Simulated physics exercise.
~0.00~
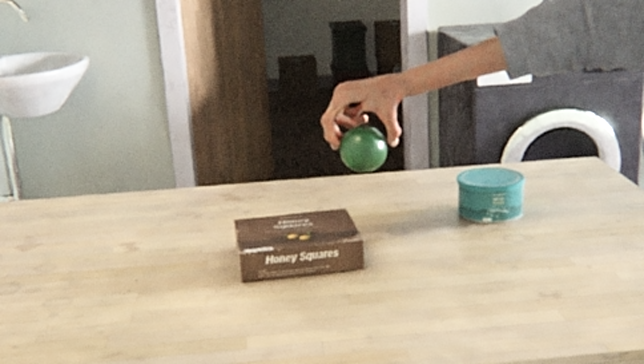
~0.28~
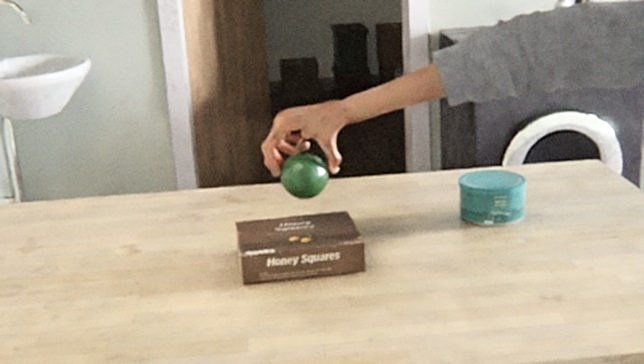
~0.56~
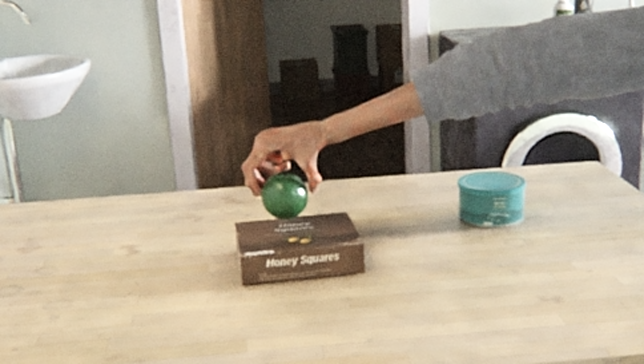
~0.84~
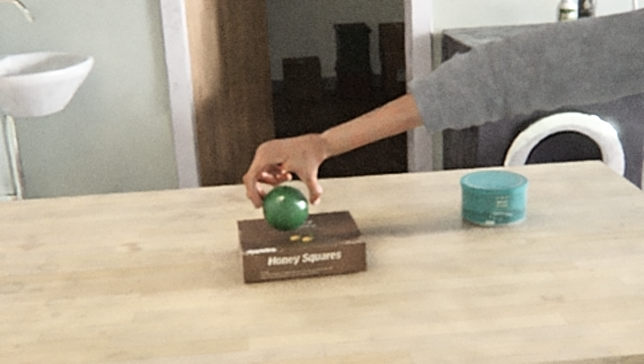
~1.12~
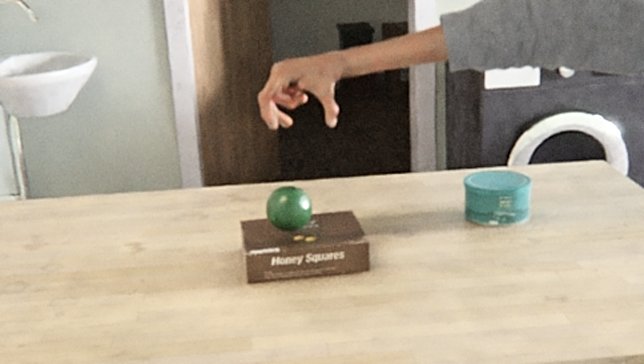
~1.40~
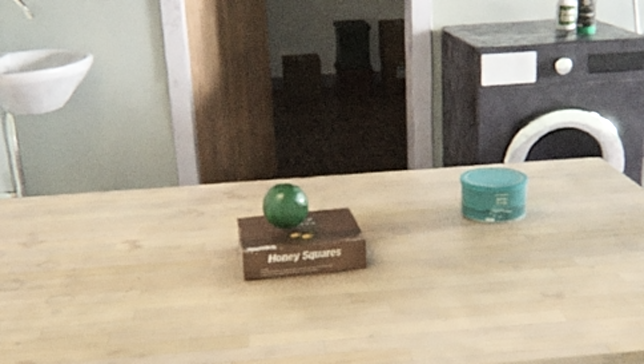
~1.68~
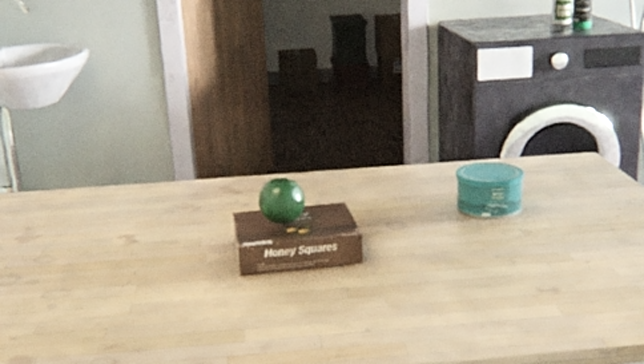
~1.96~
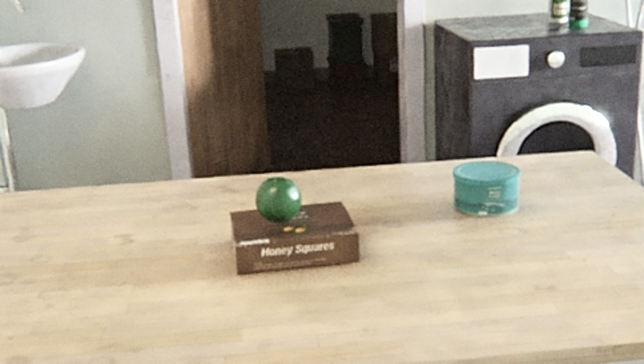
In a room with a sink at the left and a dark front-loading machine at the right, a slightly swaying camera looks across a pale wooden table. A brown Honey Squares box lies near the middle, with a turquoise tub to its right. A hand reaching in from the right holds a shiny green apple above the table, carries it left over the box and lowers it onto the top. The fingers open, and the hand draws back out of view to the right. The apple stays resting on the box, and the tub remains in its place.
